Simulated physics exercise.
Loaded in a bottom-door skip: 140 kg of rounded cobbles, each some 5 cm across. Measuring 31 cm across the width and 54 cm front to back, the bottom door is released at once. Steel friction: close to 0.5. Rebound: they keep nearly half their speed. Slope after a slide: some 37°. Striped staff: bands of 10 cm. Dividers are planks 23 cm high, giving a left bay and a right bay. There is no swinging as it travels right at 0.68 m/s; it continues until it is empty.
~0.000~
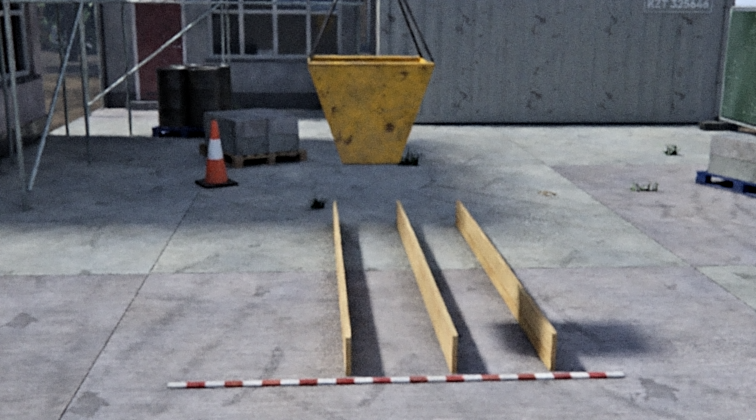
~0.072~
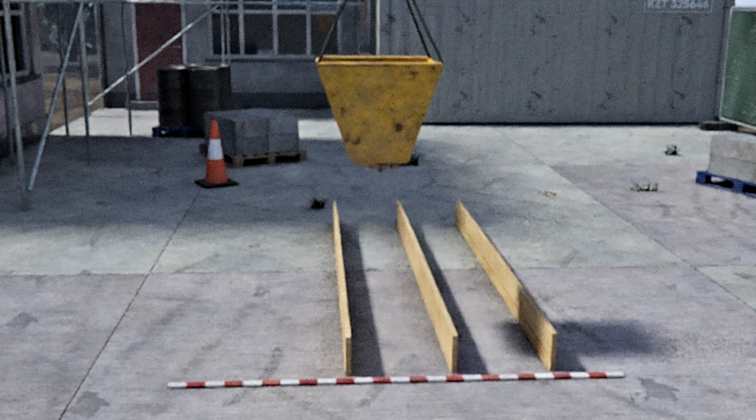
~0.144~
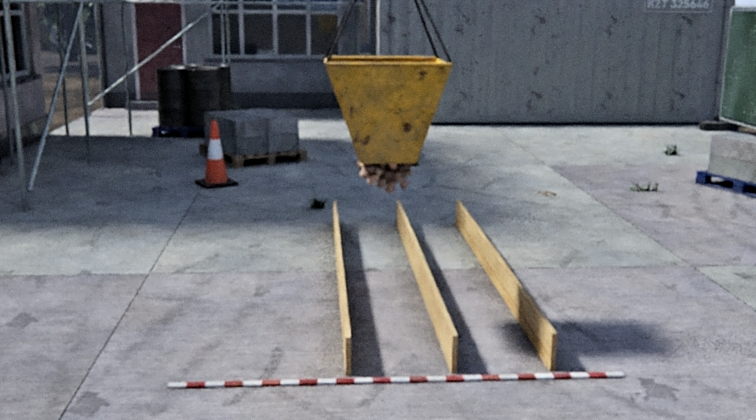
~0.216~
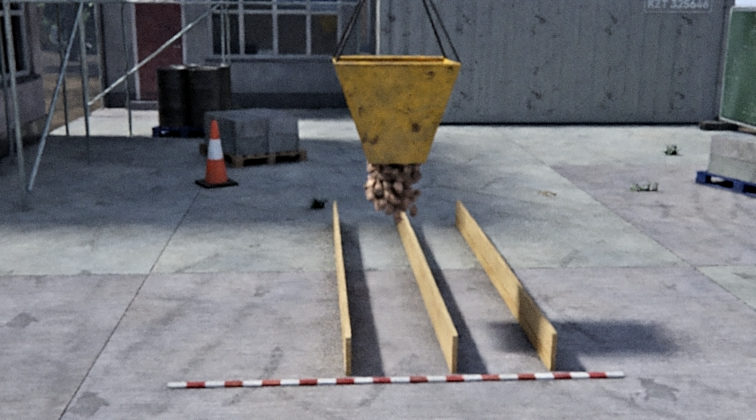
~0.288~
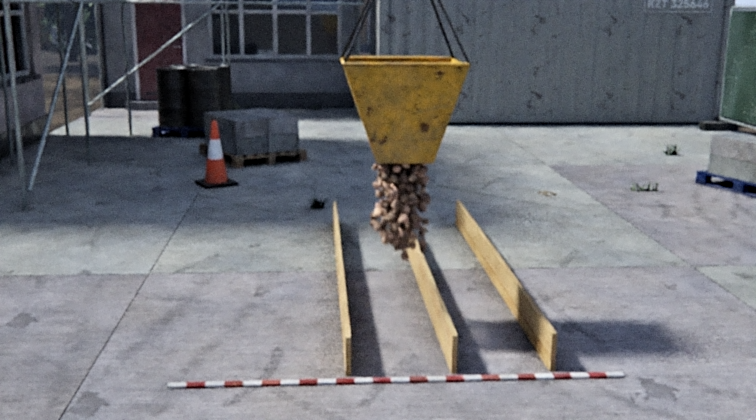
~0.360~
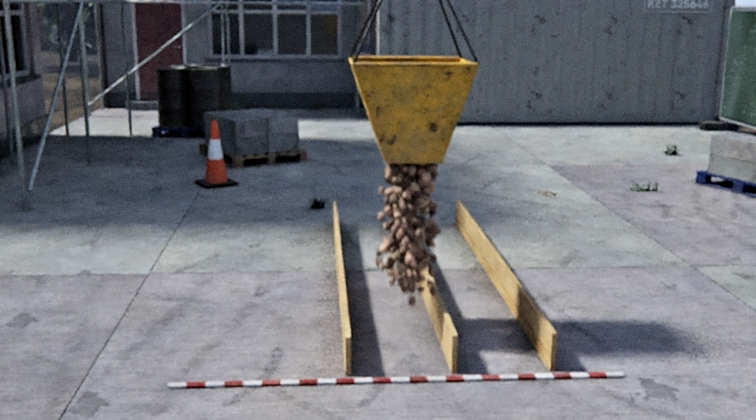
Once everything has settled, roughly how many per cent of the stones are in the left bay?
I would say 51 per cent.
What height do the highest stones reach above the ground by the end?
They end up some 18 centimetres high.
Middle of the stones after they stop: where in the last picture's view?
(432, 326).
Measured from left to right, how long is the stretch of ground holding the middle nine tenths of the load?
It covers roughly 100 centimetres from left to right.
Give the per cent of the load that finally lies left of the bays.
About 0 percent.
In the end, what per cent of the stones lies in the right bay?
Near 50 per cent of the whole load.
After 0.7 s, 0 % in the bottom-door skip, 60 % falling or lying in the left bay, 40 % falling or lying in the right bay; the stones farthest right are at (496, 324).
After 1.1 s, 0 % in the bottom-door skip, 51 % falling or lying in the left bay, 49 % falling or lying in the right bay; the stones farthest right are at (520, 325).
After 1.7 s, 0 % in the bottom-door skip, 51 % falling or lying in the left bay, 49 % falling or lying in the right bay; the stones farthest right are at (515, 320).
After 2.6 s, 0 % in the bottom-door skip, 51 % falling or lying in the left bay, 49 % falling or lying in the right bay; the stones farthest right are at (515, 320).
After 4.5 s, 0 % in the bottom-door skip, 51 % in the left bay, 49 % in the right bay; the stones farthest right are at (515, 320).
